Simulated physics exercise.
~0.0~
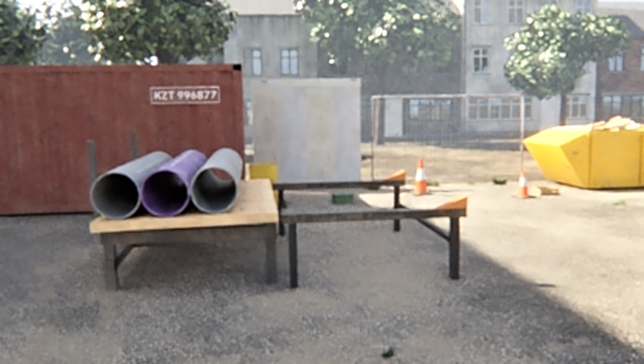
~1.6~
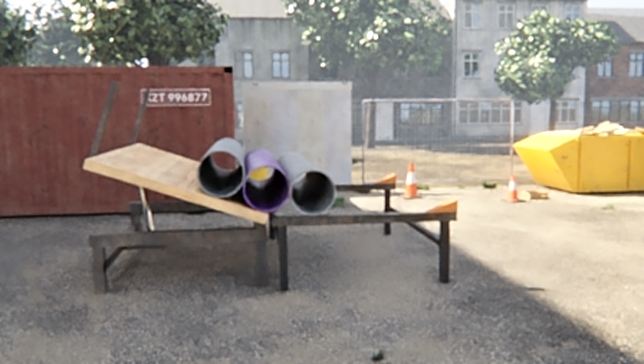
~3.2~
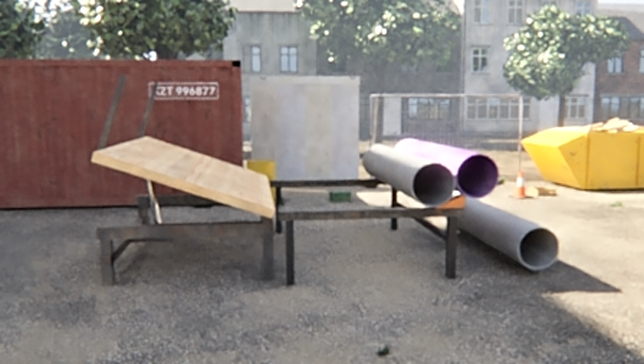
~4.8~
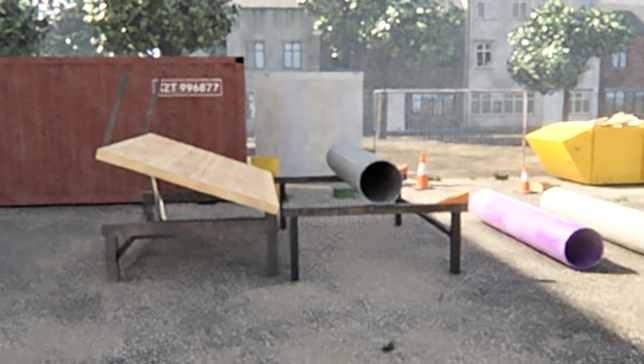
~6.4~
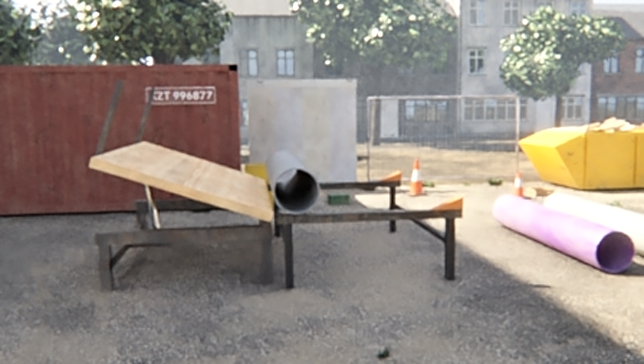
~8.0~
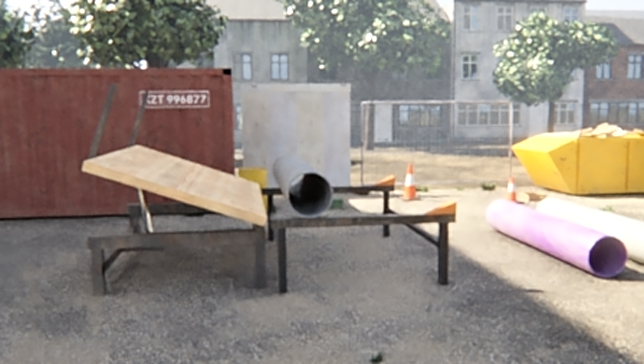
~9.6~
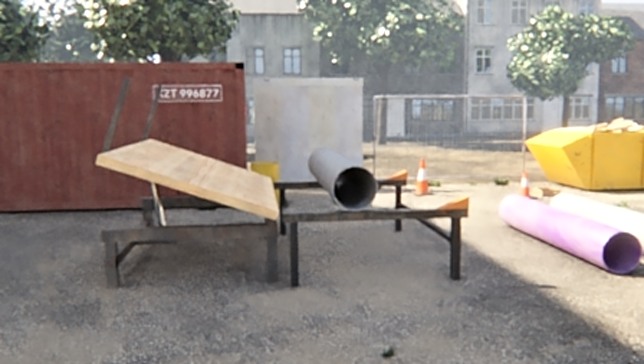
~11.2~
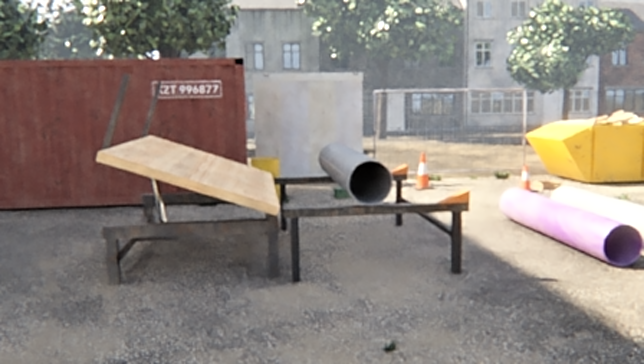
In a gravel yard beside a red container, a wooden deck tilted and three pipes rolled right onto a level rack, where a grey one and the purple one went over the end to the ground while the other grey pipe stayed on the rack.
